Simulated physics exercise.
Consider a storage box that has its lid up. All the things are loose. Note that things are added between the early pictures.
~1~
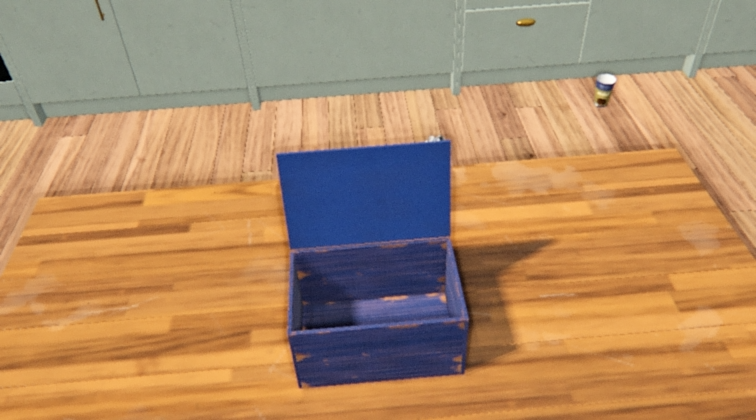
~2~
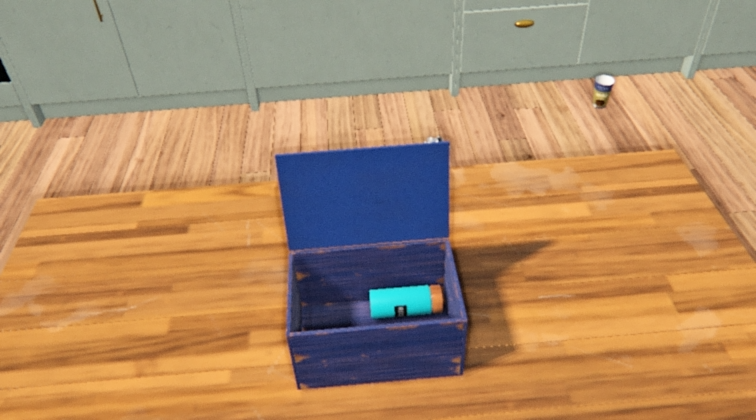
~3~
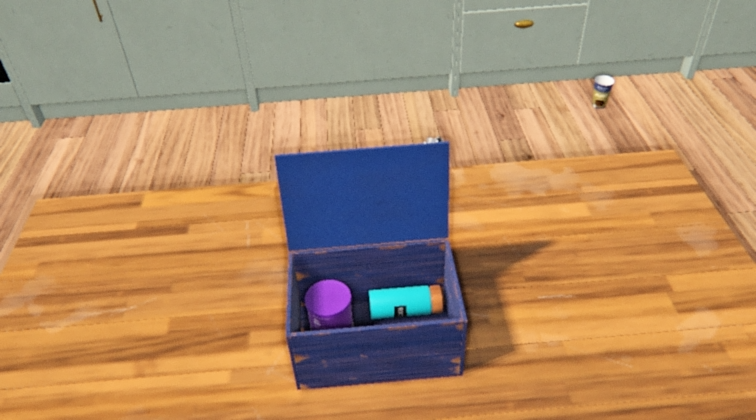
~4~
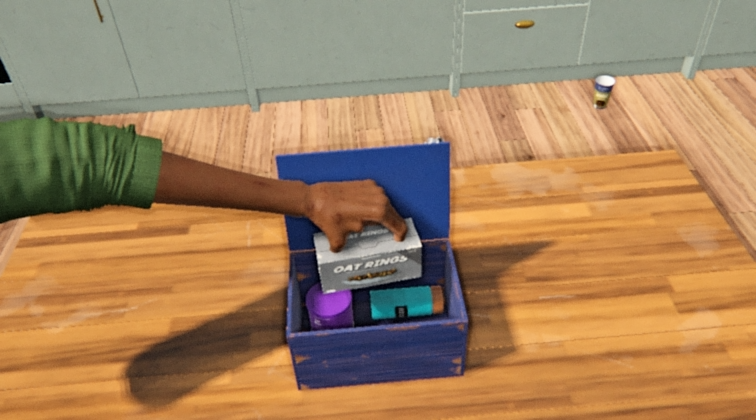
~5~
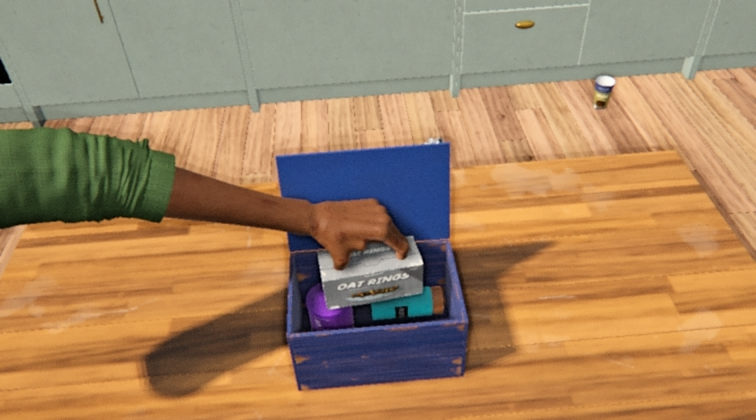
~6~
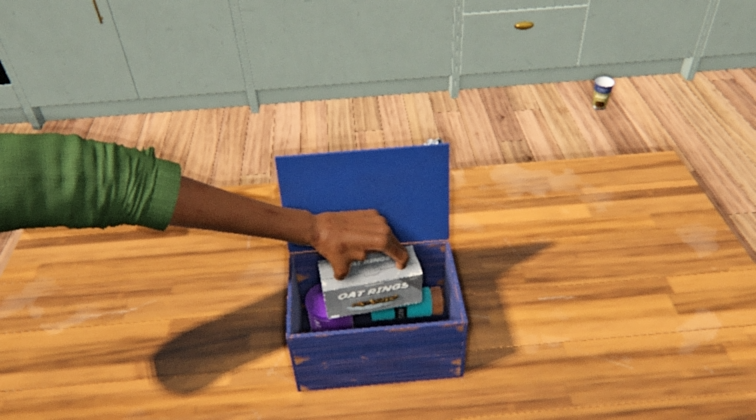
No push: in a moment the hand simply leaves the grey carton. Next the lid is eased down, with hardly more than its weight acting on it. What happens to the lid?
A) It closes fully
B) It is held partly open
It closes fully (A).
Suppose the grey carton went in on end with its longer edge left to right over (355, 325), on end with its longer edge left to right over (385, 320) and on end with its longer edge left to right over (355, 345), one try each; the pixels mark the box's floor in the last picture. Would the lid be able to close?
In the first case it shuts flat; in the second case it stays ajar; in the third case it shuts flat.
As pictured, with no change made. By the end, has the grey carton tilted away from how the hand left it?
Once everything settles, it ends up at a slant.
Then, 0.60 s later than the last frame, grey carton on its side near (379, 345).
Then, 1.50 s later than the last frame, lid 65° above the rim; grey carton on its side near (379, 345).
Then, 1.90 s later than the last frame, lid 24° above the rim; grey carton on its side near (379, 345).
When it is over, lid shut; lying over in the box, grey carton; the other 2 as before. End places, in pixels of the last picture, grey carton near (379, 345).
